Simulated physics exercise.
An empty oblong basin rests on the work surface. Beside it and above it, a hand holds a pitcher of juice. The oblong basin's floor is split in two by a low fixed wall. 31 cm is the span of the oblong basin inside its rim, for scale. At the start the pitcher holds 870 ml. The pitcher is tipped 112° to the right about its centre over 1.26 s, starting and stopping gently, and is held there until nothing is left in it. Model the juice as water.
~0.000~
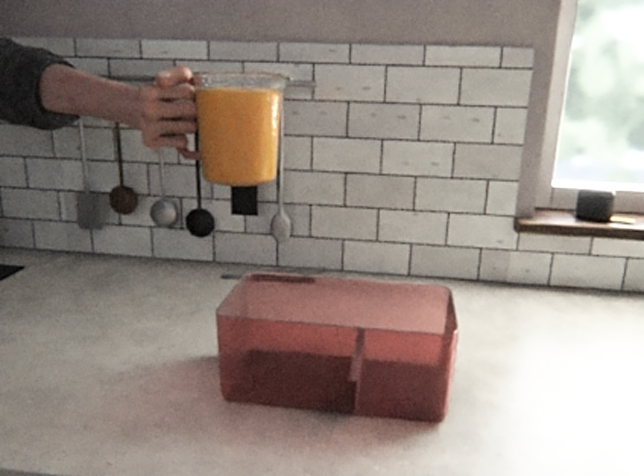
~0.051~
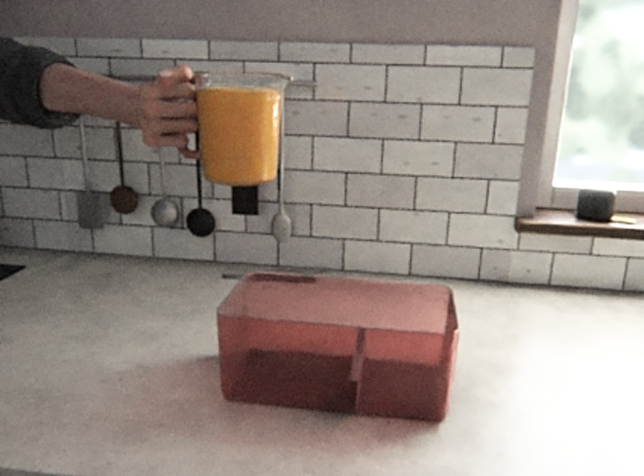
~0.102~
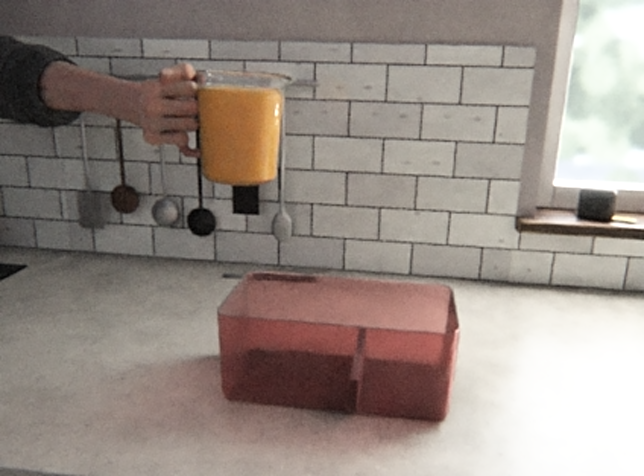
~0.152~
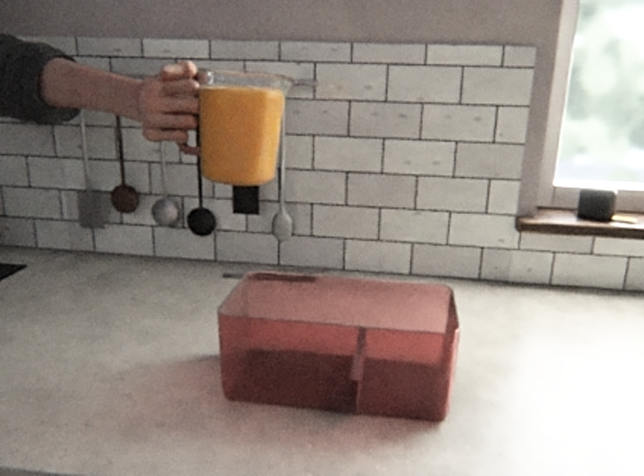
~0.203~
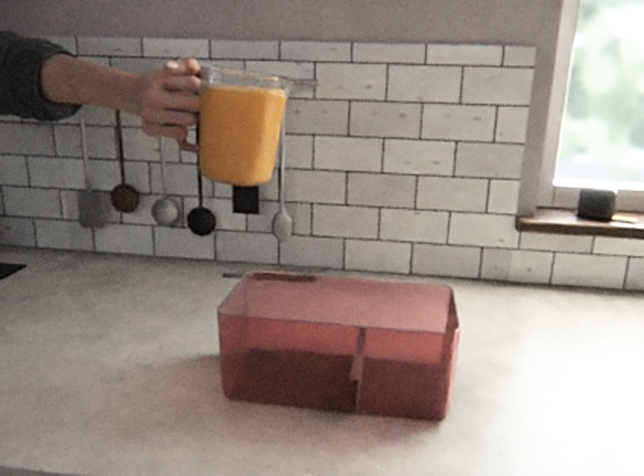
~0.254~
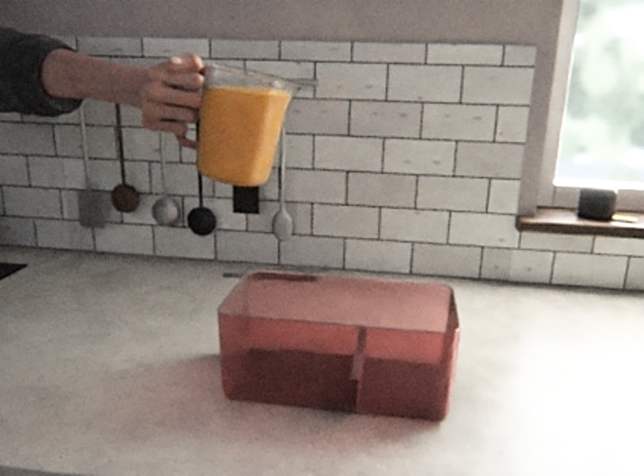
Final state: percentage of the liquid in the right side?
Approximately 60 %.
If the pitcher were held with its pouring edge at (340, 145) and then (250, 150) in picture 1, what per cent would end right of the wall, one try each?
Respectively about 85 and 5 percent.
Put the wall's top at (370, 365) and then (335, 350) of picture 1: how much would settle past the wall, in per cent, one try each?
Result: 40 per cent, then 85 per cent.
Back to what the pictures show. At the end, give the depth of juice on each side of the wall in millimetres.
Final levels - left approx 12 mm, right approx 28 mm.
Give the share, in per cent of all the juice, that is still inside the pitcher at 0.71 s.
At that time about 80 in a hundred parts are still held.
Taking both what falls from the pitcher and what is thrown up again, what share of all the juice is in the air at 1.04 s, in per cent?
Near 30 per cent, I'd say.
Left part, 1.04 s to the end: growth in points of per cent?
That amounts to roughly 32 per cent of the whole.
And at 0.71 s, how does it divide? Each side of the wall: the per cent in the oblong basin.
About 1 left, 1 right.
Then, 0.71 s in, the tilt is 67° and 81 per cent is still to pour, 1 is left of the wall and 1 right of it.
Then, 1.04 s in, the tilt is 104° and 25 per cent is still to pour, 6 is left of the wall and 39 right of it.
Then, 1.38 s in, the tilt is 112° and 0 per cent is still to pour, 36 is left of the wall and 59 right of it.
Then, 1.76 s in, the tilt is 112° and 0 per cent is still to pour, 37 is left of the wall and 60 right of it.
Finally, 37 per cent lies left of the wall, 60 right of it and 2 outside.
